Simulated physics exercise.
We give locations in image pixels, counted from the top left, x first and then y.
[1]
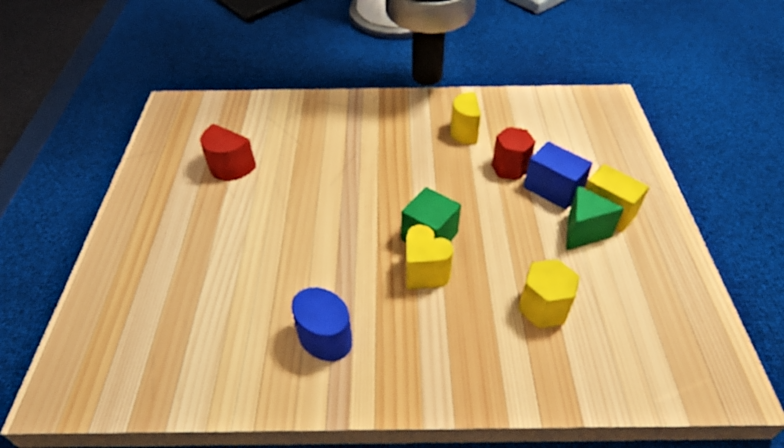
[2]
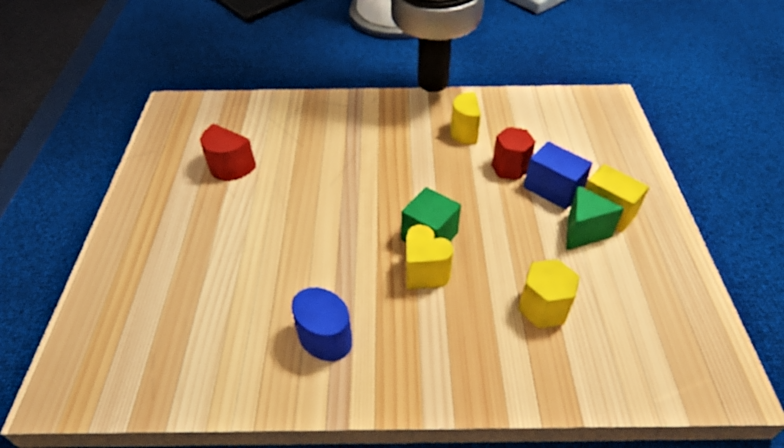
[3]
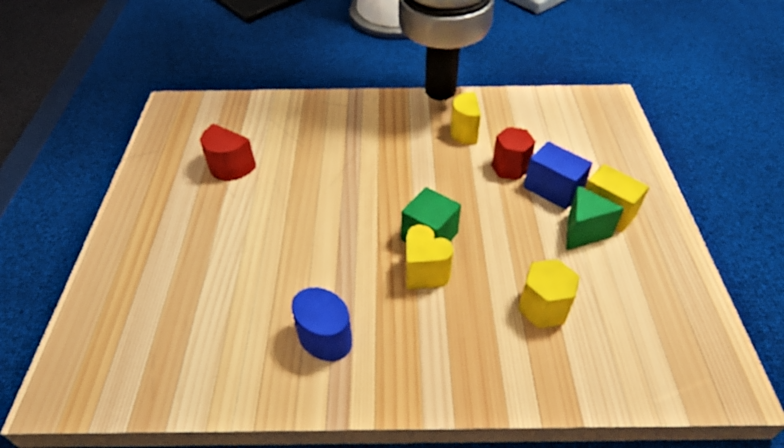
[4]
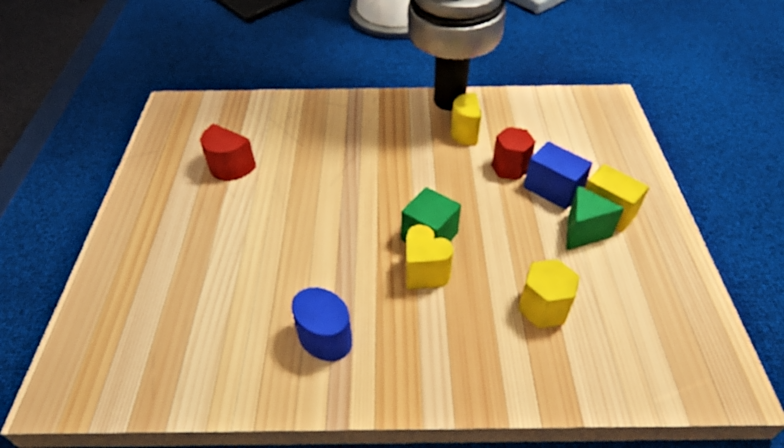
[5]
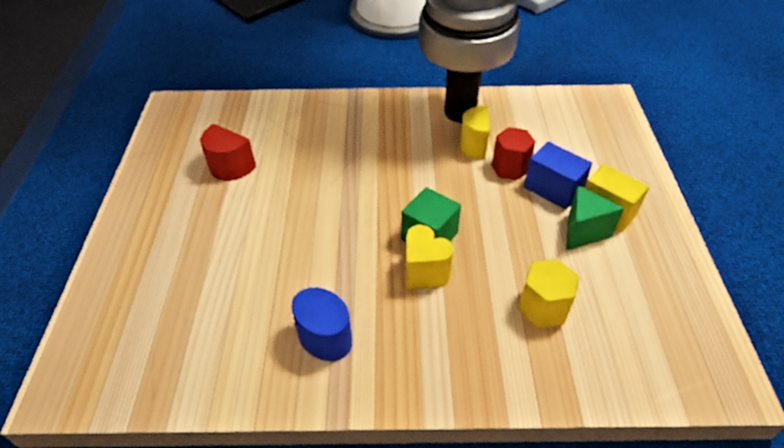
A light wooden board lies on a blue surface, seen from above and in front by a still camera. Red and blue blocks sit to the left and lower centre, a green block and yellow heart near the middle, and more red, blue, green and yellow blocks to the right. A dark-tipped pusher moves slightly right and nearer, then nudges the yellow half-round block a little rightward.
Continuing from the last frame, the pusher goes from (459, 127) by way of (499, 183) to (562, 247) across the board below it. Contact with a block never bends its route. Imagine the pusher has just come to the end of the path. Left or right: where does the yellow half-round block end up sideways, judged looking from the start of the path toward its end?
Slides right.
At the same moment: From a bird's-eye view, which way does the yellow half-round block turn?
Its spin: Clockwise.
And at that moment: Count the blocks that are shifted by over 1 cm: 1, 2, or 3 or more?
Of all the blocks, three or more travel more than a centimetre.
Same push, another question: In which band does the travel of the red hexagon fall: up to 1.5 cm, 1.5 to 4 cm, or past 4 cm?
The largest band: Over 4 cm.
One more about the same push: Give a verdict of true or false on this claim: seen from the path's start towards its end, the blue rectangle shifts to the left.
The statement is true.
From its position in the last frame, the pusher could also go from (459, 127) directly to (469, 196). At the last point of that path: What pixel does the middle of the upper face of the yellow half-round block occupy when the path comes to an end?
Expect it around (512, 180).
What follows on the original path. One third of the way, pusher (484, 151); yellow half-round block (499, 160); red hexagon (525, 147), turned 50° anticlockwise; blue rectangle (570, 162).
Two thirds of the way, pusher (523, 191); yellow half-round block (517, 201), turned 50° clockwise; red hexagon (560, 163); blue rectangle (607, 164), turned 15° clockwise.
At the end, pusher (567, 234); yellow half-round block (524, 216), turned 110° clockwise; red hexagon (561, 164), turned 155° anticlockwise; blue rectangle (607, 164), turned 20° clockwise; green triangular block (607, 212), turned 35° anticlockwise.
